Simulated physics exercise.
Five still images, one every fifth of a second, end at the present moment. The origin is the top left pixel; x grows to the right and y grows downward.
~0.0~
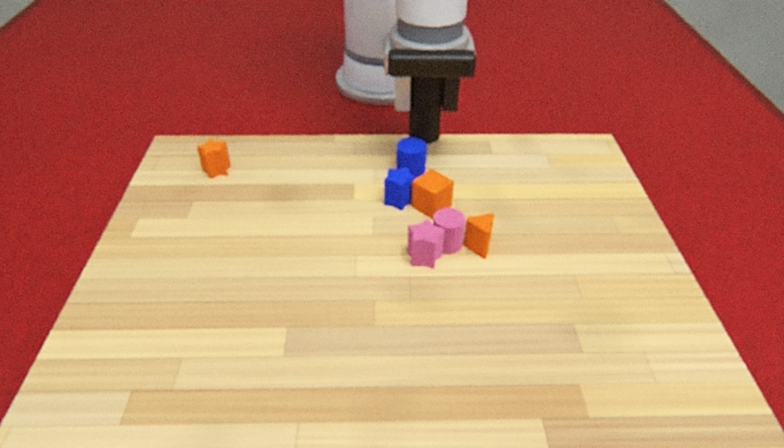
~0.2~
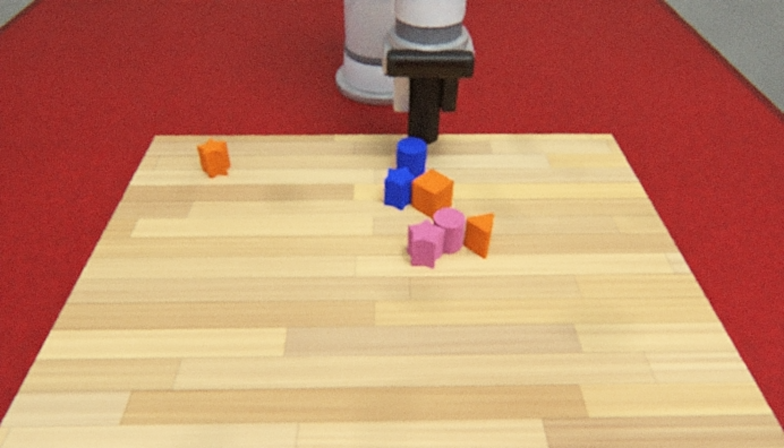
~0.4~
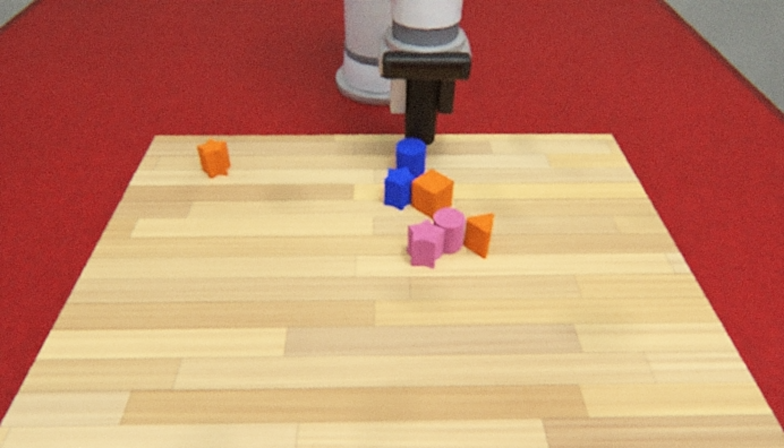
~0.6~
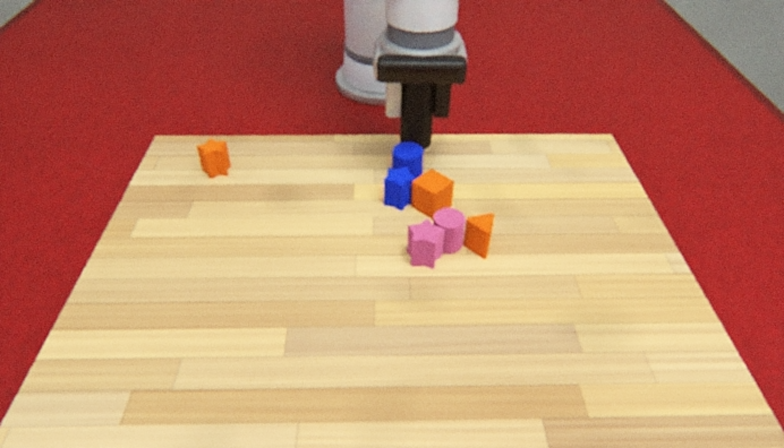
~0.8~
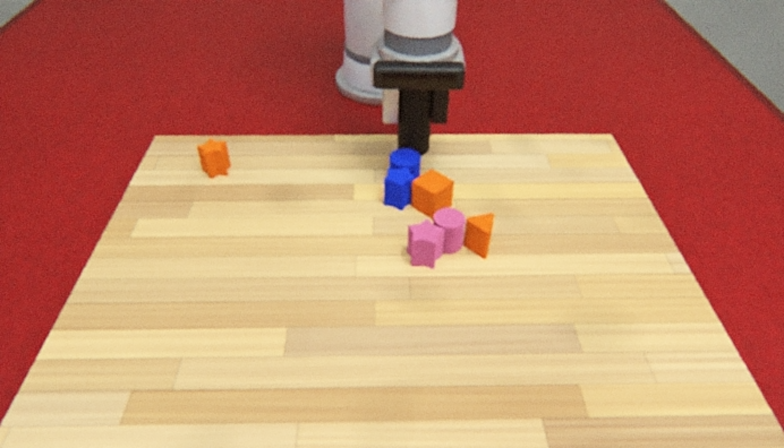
In this clip, a robot arm with a dark rod stands over a wooden table of orange, blue and pink blocks, shifts slightly left and toward the viewer, and nudges the blue round block closer to the blue star block.
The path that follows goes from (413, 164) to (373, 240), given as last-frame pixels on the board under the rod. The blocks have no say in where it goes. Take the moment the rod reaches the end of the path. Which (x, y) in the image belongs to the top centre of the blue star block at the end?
Located at (394, 258).
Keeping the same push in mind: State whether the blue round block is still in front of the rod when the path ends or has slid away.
I predict the rod still has it in front.
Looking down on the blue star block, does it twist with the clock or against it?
Looking down: Anticlockwise.
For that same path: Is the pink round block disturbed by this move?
When the path is over, the pink round block is still on its spot.
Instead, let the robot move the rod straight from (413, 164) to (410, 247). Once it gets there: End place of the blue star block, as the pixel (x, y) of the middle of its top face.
Located at (347, 228).
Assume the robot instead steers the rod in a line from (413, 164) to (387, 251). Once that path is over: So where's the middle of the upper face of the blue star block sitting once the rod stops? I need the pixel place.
I think it will end close to (342, 263).
What follows on the original path. One third of the way, rod (400, 171); blue star block (392, 199); blue round block (394, 181).
Two thirds of the way, rod (387, 196); blue star block (388, 228); blue round block (384, 208).
At the end, rod (373, 223); blue star block (394, 258), turned 25° anticlockwise; blue round block (376, 239); orange square in place; pink round block in place.
